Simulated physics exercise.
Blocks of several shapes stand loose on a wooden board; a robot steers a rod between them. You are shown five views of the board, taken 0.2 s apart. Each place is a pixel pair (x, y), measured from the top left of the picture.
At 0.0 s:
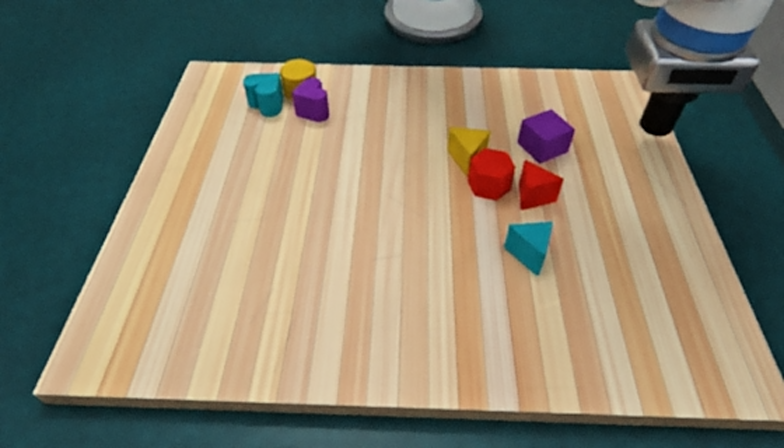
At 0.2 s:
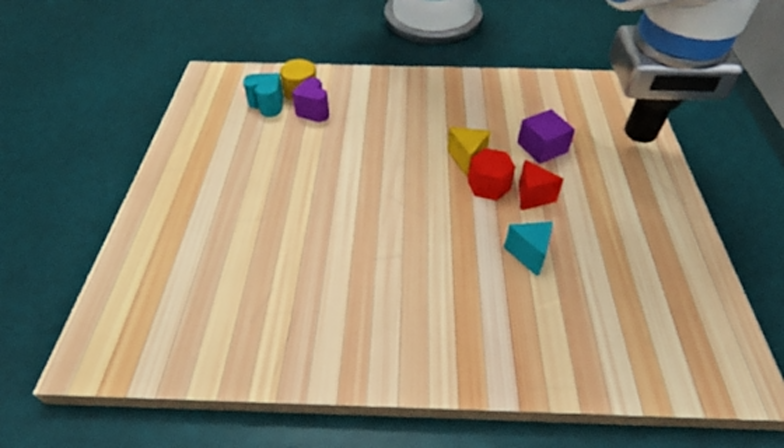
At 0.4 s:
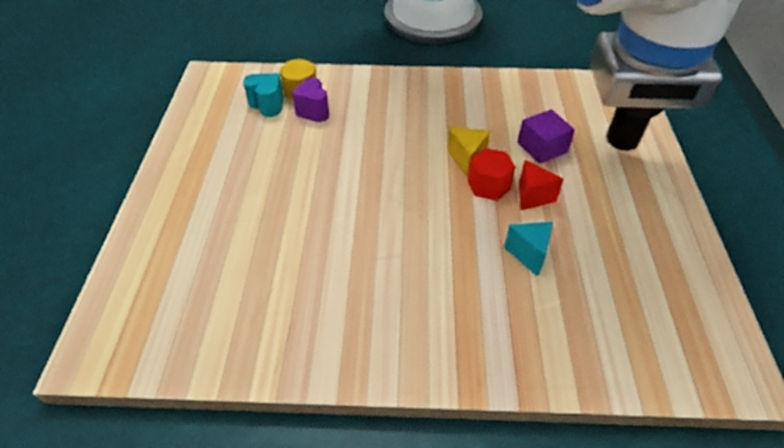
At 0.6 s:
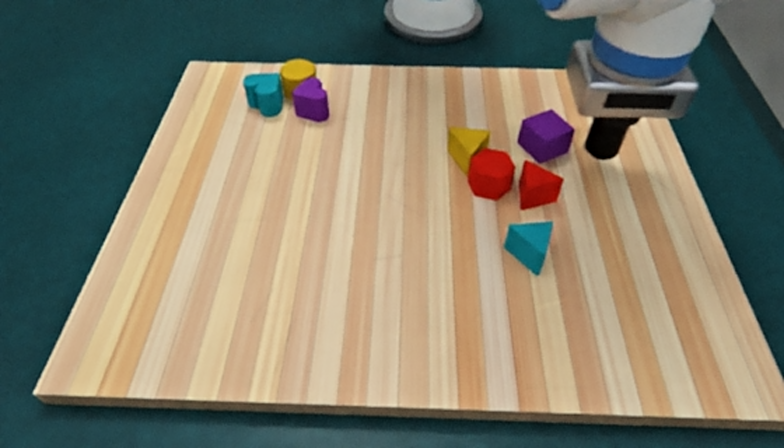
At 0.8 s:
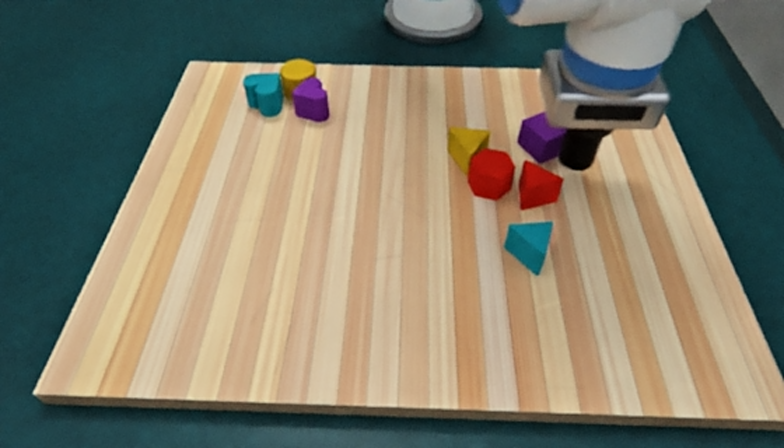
Robot arm moving its black rod left and slightly down over a wooden board, nearing coloured blocks that stay still.
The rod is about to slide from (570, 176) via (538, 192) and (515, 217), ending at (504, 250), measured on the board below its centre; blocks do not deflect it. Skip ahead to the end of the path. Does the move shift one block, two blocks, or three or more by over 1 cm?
The number will come to 2.
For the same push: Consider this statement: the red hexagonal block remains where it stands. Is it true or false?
The statement is correct.
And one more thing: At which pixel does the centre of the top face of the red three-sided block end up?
The middle of the upper face of the red three-sided block will lie at about (477, 224) in the picture.
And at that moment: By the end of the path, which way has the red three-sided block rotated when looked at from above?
Looking down, it rotates clockwise.
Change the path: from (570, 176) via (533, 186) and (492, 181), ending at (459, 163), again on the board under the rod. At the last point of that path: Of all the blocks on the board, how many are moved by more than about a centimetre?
Total: Three-plus.
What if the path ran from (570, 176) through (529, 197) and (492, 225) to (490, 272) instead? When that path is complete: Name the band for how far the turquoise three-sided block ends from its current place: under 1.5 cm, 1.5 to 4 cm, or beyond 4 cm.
Short, under 1.5 cm.
What follows on the original path. One third of the way, rod at (542, 177); red three-sided block at (524, 183), turned 20° clockwise.
Two thirds of the way, rod at (519, 202); red three-sided block at (496, 207), turned 30° clockwise.
At the end, rod at (508, 235); red hexagonal block unmoved; turquoise three-sided block at (538, 247), turned 45° anticlockwise; red three-sided block at (477, 224), turned 60° clockwise.
